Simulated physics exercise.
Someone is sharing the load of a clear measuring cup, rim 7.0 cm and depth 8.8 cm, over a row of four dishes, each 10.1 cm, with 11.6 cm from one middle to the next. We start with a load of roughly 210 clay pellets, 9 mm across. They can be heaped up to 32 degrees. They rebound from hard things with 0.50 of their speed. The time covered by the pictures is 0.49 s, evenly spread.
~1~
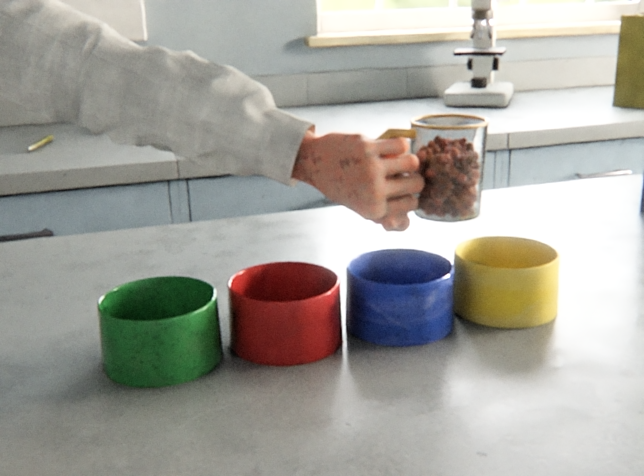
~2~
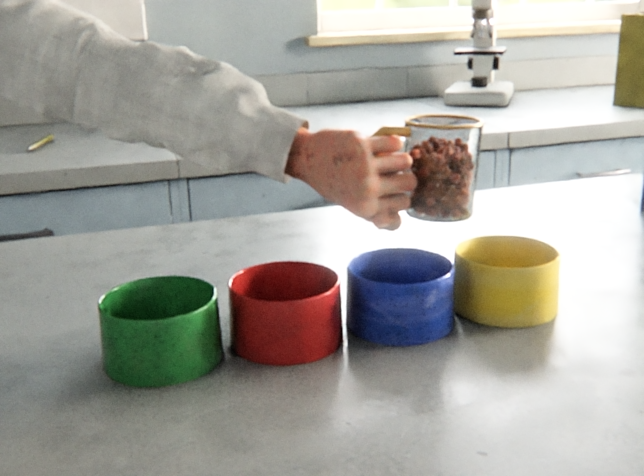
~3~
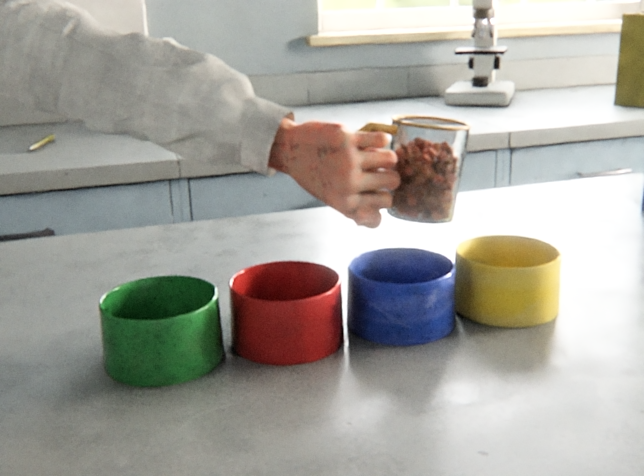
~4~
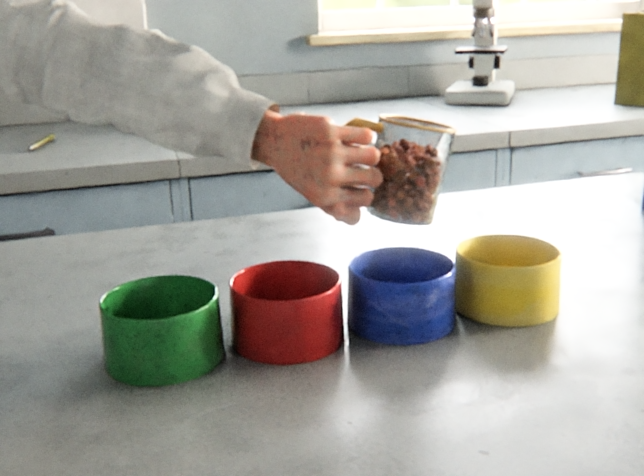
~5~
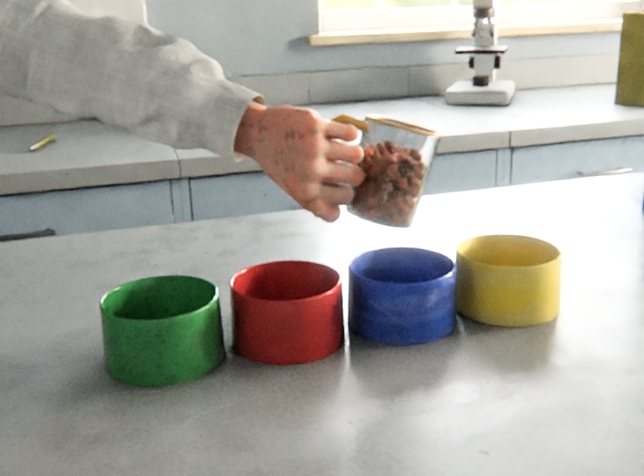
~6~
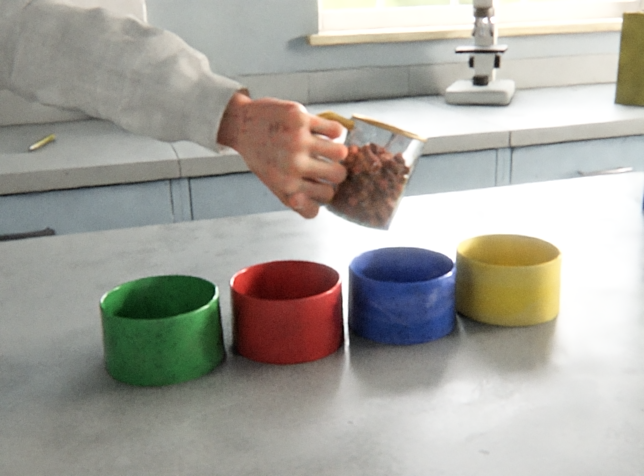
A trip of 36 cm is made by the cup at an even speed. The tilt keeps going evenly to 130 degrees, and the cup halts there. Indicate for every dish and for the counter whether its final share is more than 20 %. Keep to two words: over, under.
At the end, red: One in five or fewer; blue: One in five or fewer; green: More than one in five; yellow: One in five or fewer; counter: One in five or fewer.
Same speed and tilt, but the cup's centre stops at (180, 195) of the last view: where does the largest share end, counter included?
The biggest share ends at red.
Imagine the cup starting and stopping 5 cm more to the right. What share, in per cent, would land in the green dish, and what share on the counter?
Shares in that case - green 100 / counter 0.
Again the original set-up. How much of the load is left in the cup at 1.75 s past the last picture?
I'd estimate some 95 per cent of the load.
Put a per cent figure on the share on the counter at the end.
About 0 percent.
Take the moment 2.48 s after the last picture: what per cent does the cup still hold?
My guess is near 0 per cent.
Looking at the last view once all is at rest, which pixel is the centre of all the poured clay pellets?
Near (157, 339).
Then, 1.05 s after the last picture, tilt 71 degrees; cup holds 100 %.
Then, 1.75 s after the last picture, tilt 105 degrees; cup holds 95 %, green 5 %.
Then, 2.48 s after the last picture, tilt 130 degrees; cup holds 0 %, green 100 %.
In the end, red 0 %, blue 0 %, green 100 %, yellow 0 %, counter 0 %.
